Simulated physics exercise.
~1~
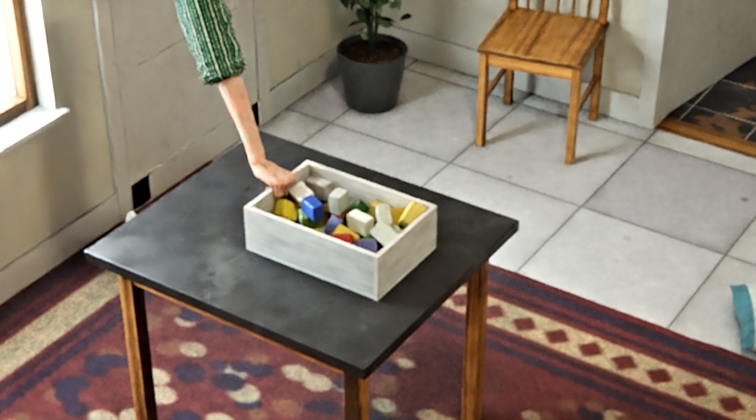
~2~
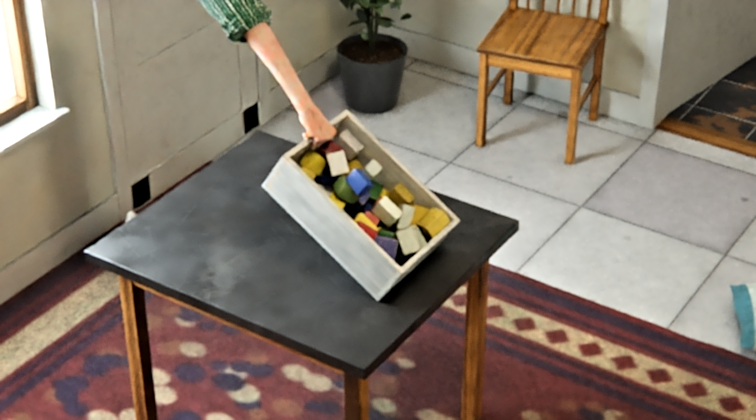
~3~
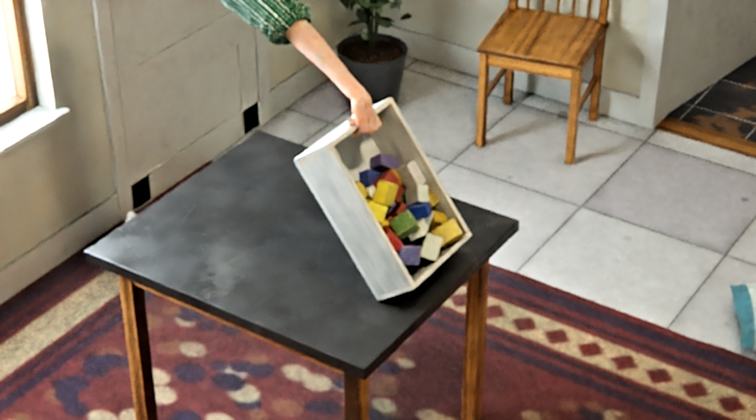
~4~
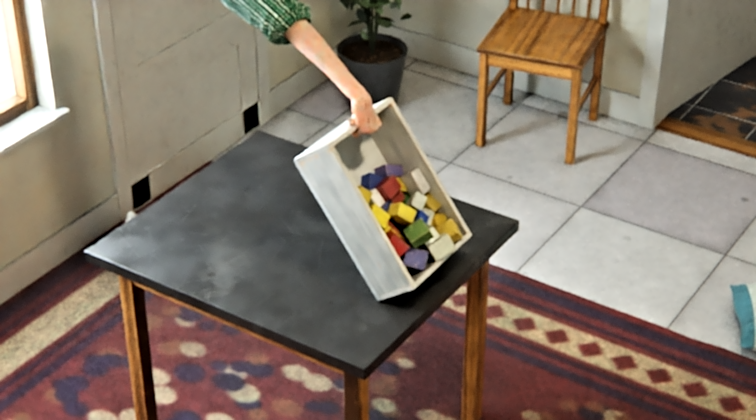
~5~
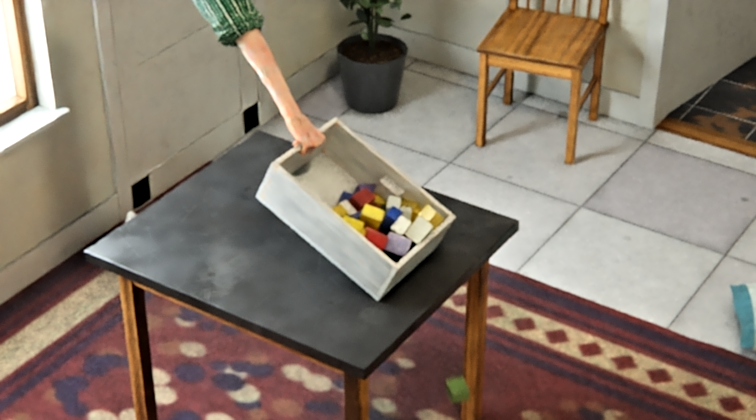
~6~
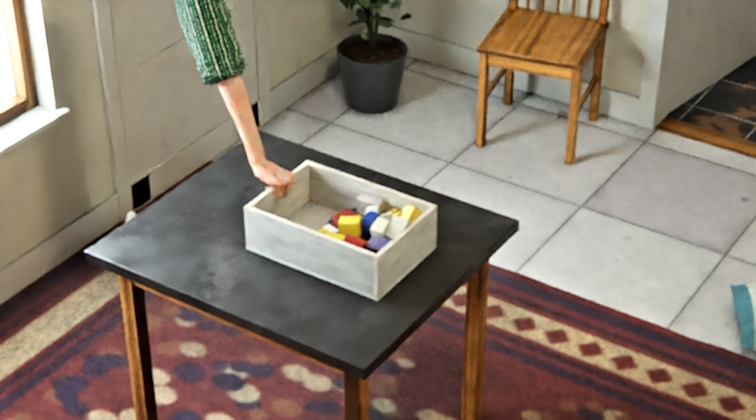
A white wooden box of colourful toy bricks sits on a black-topped table, seen from above at an angle in a room with a patterned red rug, pale floor tiles, a wooden chair and a potted plant behind. A hand in a green patterned sleeve grips its left end and lifts it, tipping the box steeply to the right. The bricks tumble and heap toward the low end while the box is held there. As it is lowered, a green brick drops past the table edge toward the rug. The box ends flat, most bricks still inside, bunched at the right.
